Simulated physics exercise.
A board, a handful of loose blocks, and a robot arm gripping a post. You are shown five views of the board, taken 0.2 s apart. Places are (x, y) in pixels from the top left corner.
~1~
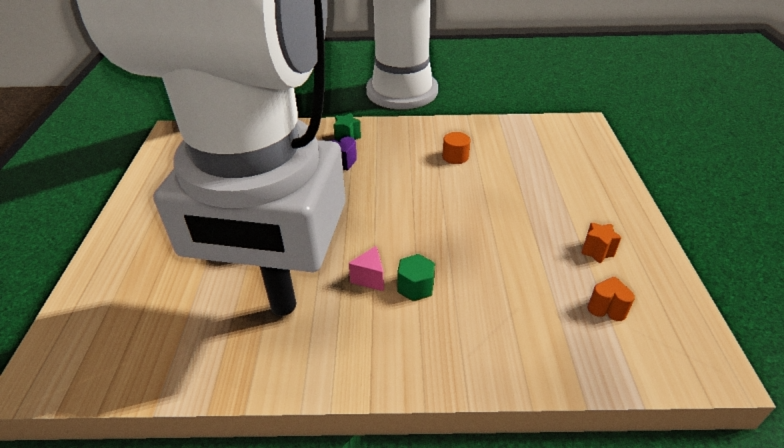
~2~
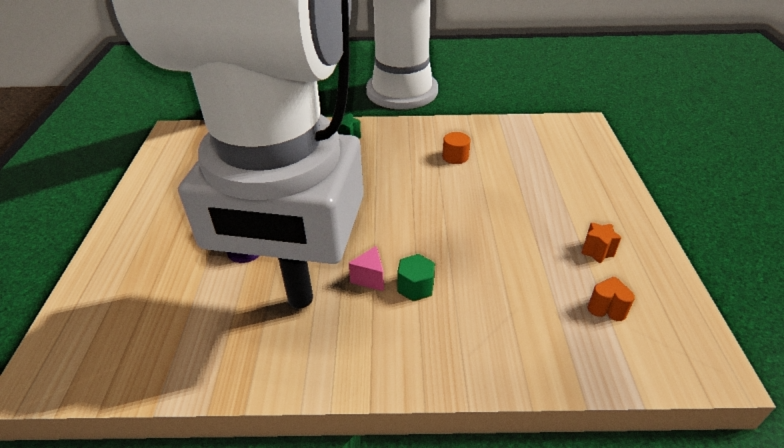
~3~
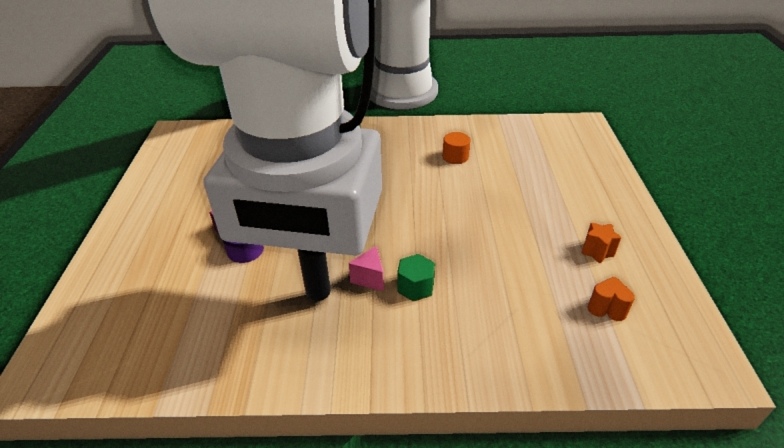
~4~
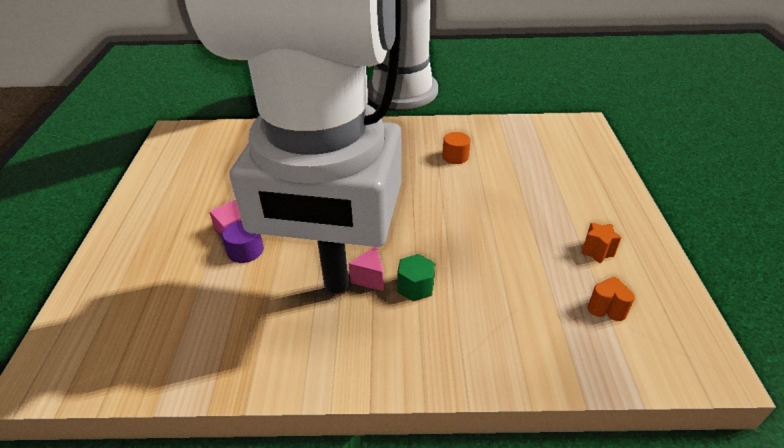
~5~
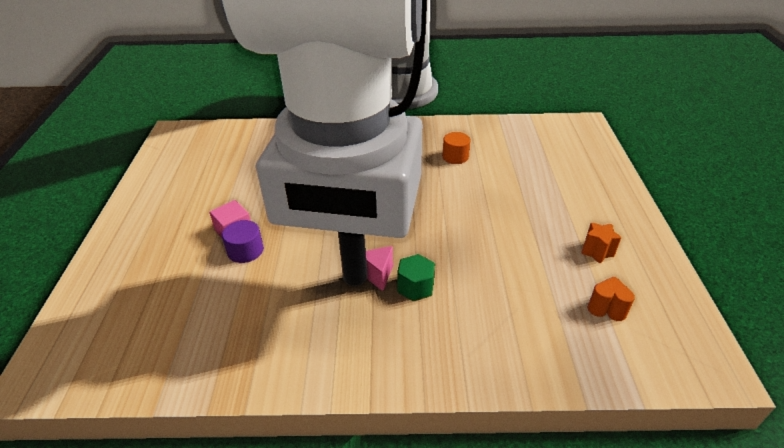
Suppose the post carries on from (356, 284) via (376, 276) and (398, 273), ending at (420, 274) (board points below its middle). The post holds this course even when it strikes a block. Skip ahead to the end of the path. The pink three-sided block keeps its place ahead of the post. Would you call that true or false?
True - the claim holds.
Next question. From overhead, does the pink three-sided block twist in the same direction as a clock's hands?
Yes, that is what happens.
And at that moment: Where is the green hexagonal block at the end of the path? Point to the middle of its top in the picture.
The centre of its top face lies at (439, 274).
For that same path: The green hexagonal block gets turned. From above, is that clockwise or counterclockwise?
Looking from above, the answer is clockwise.
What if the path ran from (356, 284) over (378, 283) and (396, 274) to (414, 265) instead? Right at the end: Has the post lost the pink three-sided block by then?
It seems not.
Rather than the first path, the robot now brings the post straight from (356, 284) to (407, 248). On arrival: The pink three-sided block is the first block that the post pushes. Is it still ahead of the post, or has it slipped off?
The post moves past it.
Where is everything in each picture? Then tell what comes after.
The first picture shows tip of the post (284, 307), middles of tops, pink three-sided block (369, 260), green hexagonal block (416, 267).
The second picture shows post (301, 300), nothing pushed.
The third picture shows post (319, 293), nothing pushed.
The fourth picture shows post (337, 286), nothing pushed.
The fifth picture shows post (355, 278), pink three-sided block (377, 256), green hexagonal block (416, 267).
On the path given first. Halfway along, post (387, 268); pink three-sided block (408, 248), turned 25° clockwise; green hexagonal block (424, 268), turned 25° clockwise.
At the end, post (420, 268); pink three-sided block (440, 245), turned 25° clockwise; green hexagonal block (439, 274), turned 70° clockwise.
